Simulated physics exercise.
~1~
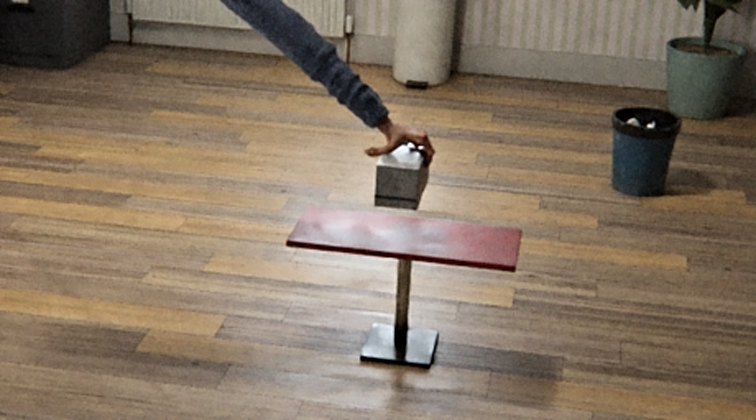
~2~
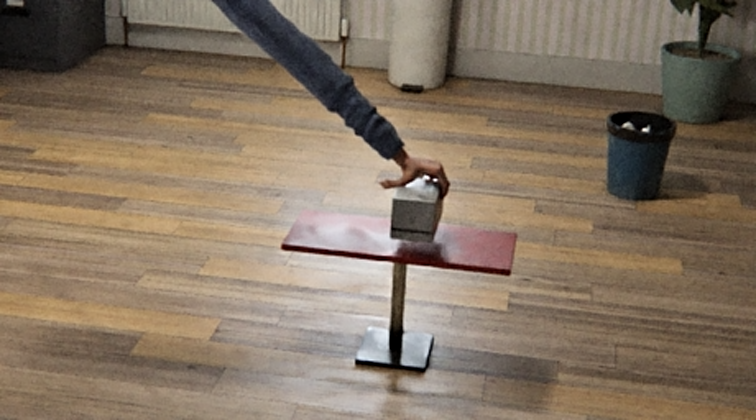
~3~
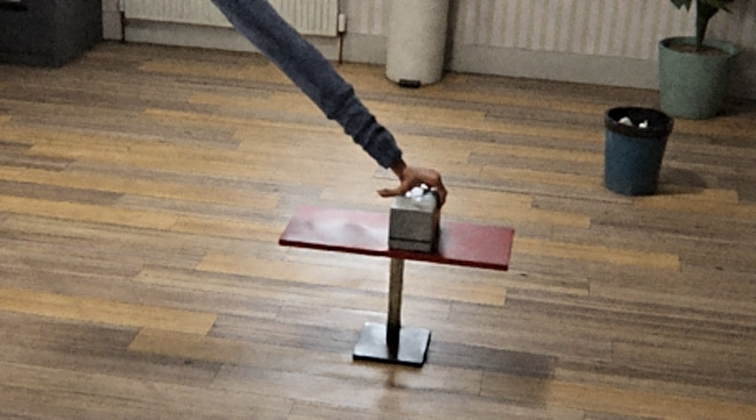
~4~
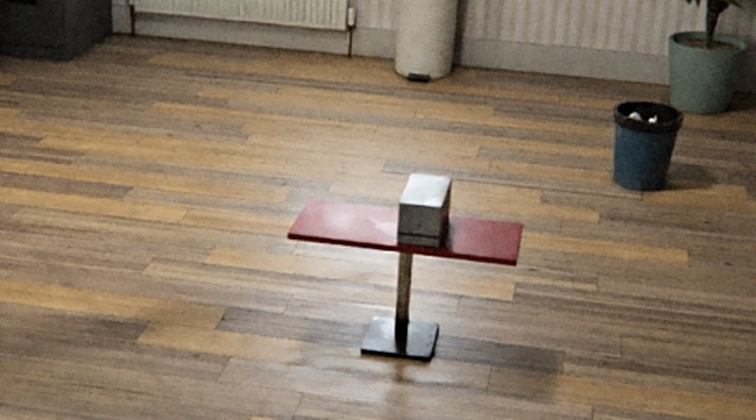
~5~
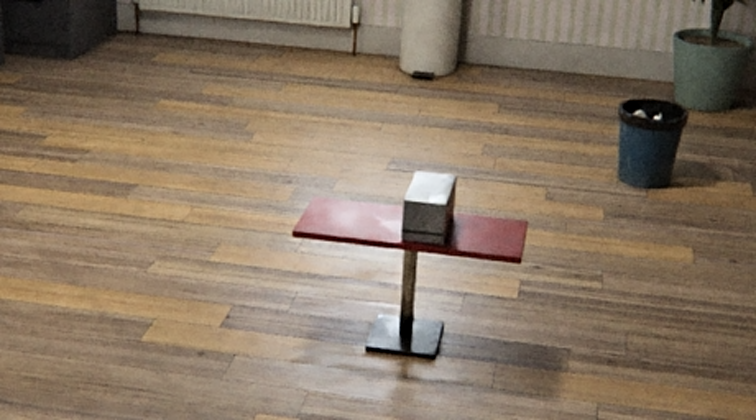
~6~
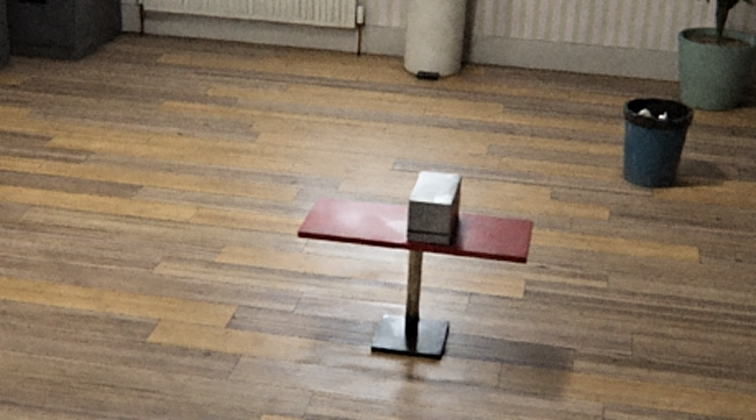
A red, narrow-topped stand on a single post with a dark square base sits on a wooden floor, seen from slightly above by a gently swaying camera. Behind it are a pale wall with a radiator, a light cylinder, and, to the right, a blue bin and a potted plant. An arm in a blue-grey sleeve reaches in from the upper left, holding a grey block above the top. The hand lowers it slightly right of the post, lets go and withdraws. The block stays put, and the stand remains steady and upright.
